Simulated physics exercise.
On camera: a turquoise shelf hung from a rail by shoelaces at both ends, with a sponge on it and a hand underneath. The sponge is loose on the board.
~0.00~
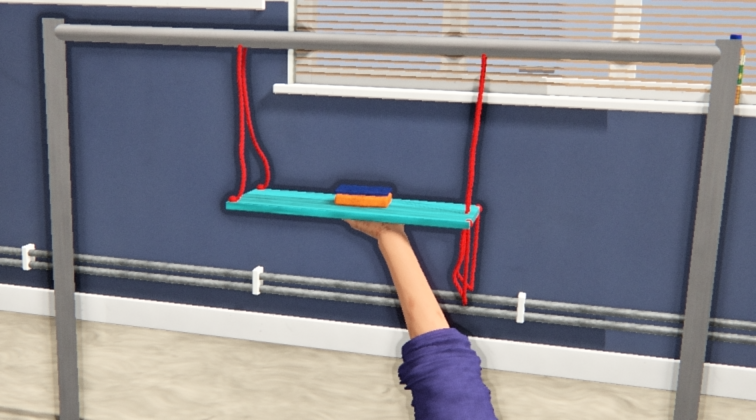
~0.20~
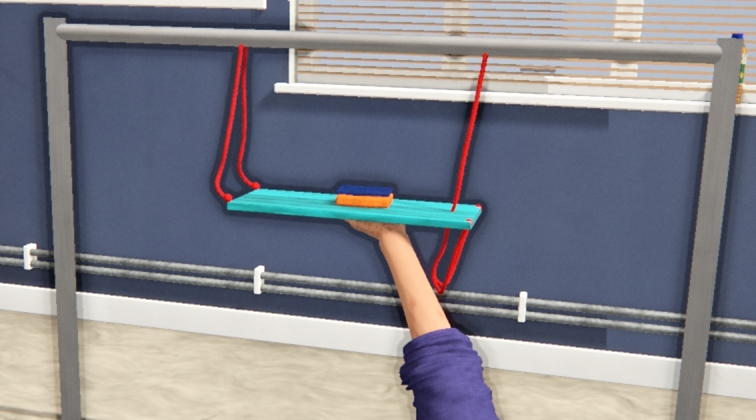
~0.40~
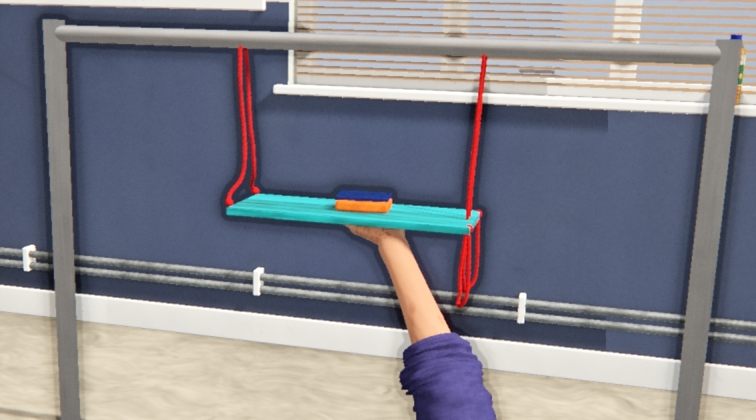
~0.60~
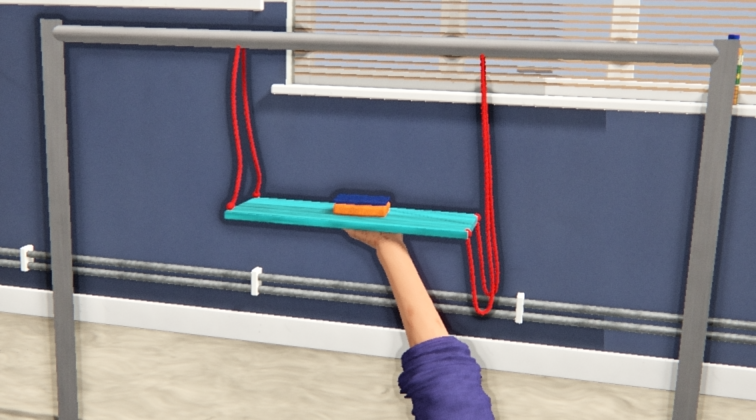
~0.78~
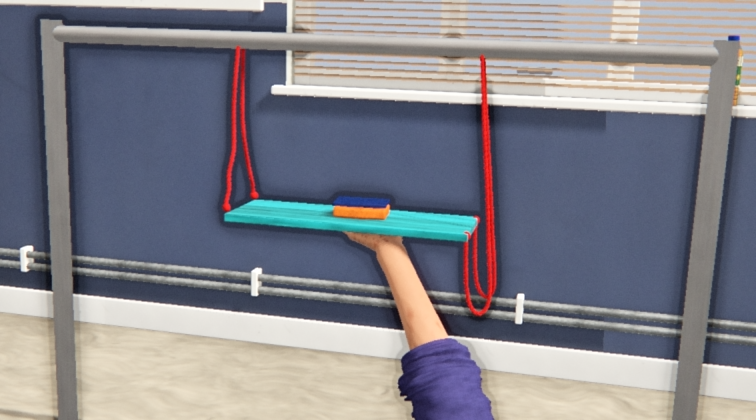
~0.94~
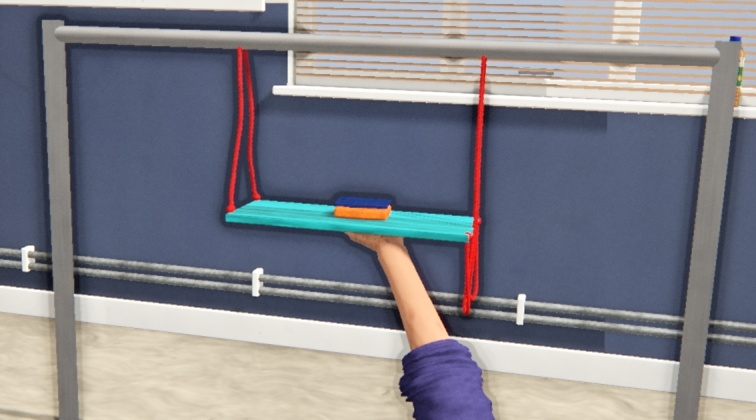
In a room with a dark blue wall, a blind-covered window and pipes running along the wall, the view looks straight on at a grey metal frame. A turquoise shelf hangs from its rail by red laces, an orange and blue sponge on top and a purple-sleeved hand beneath. The laces sway, the right ones in a slack loop, while shelf, sponge and hand sink slightly and the camera shifts faintly.
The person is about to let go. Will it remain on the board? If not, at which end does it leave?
In the end the sponge goes off on the right.
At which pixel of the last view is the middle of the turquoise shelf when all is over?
At about (325, 294).
After 1.36 s, board tipped 18° down to the right; sponge sliding near (430, 283).
After 1.90 s, board tipped 46° down to the right; sponge on the floor.
After 2.42 s, board tipped 42° down to the right; sponge on the floor.
At rest, board tipped 42° down to the right; sponge on the floor. The sponge tumbles from the right end.
